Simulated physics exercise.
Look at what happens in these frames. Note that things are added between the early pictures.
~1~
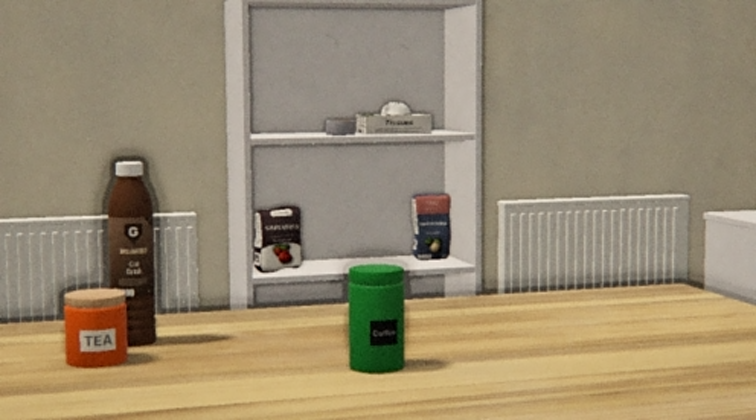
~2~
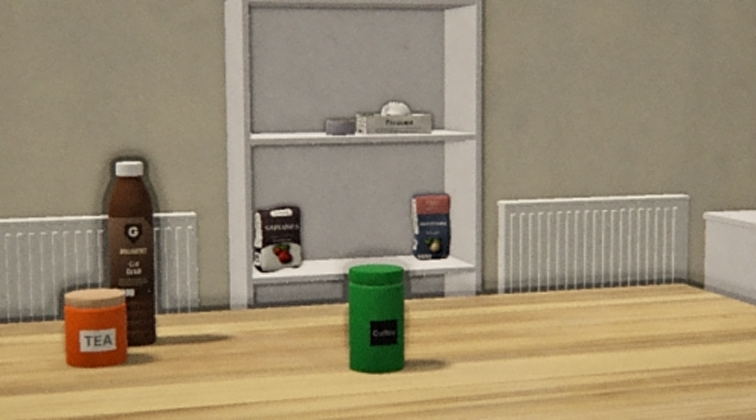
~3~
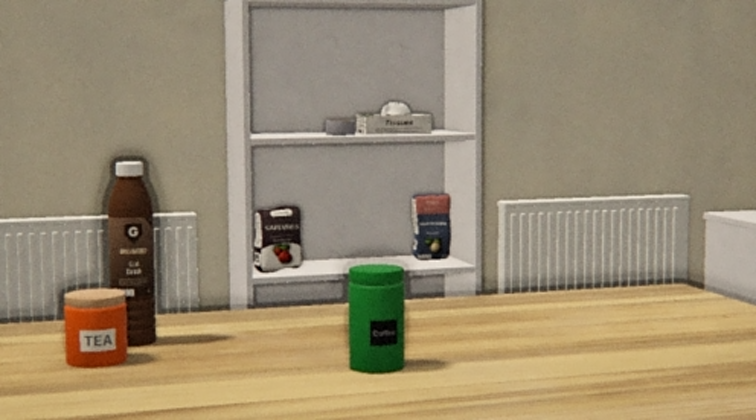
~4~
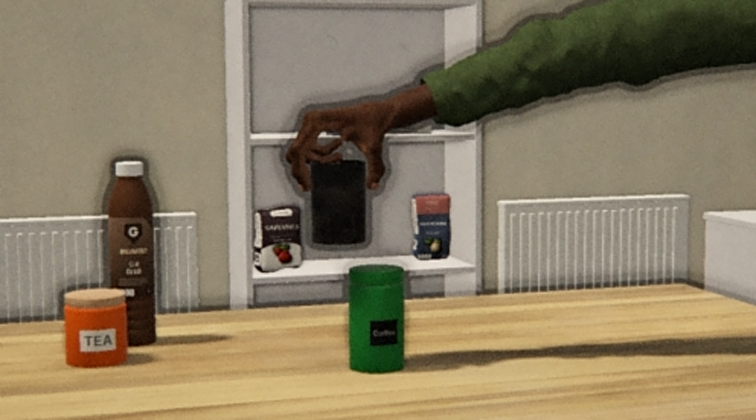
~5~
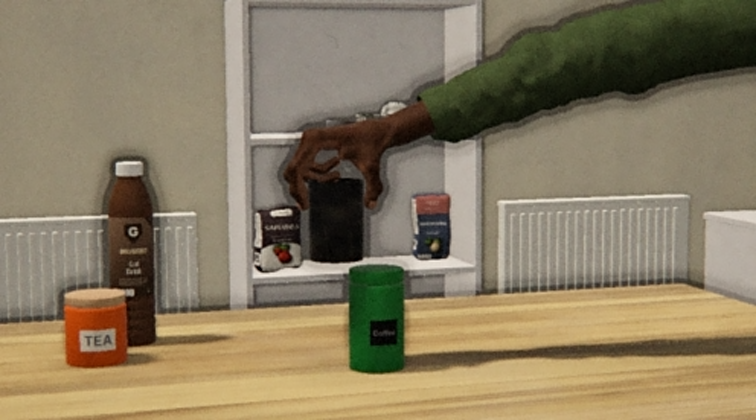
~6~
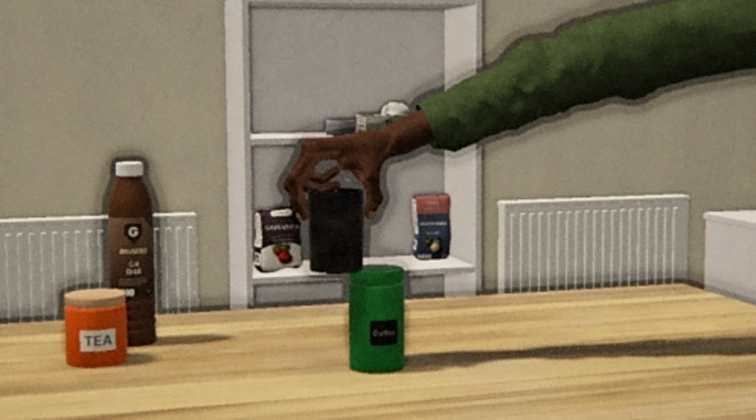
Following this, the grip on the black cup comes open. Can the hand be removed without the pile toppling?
No, the pile topples.
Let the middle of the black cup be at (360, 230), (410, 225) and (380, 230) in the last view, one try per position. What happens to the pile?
Stays standing, topples over, stays standing.
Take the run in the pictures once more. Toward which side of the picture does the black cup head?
Pretty clearly in the leftward direction.
Then, 0.30 s after the last picture, black cup now fallen.
Then, 0.40 s after the last picture, things are still on the move.
Then, 1.40 s after the last picture, nothing new.
At rest, fallen, black cup; the other 3 in place. Seen from the same camera at the end, black cup near (270, 348). The pile gives way.
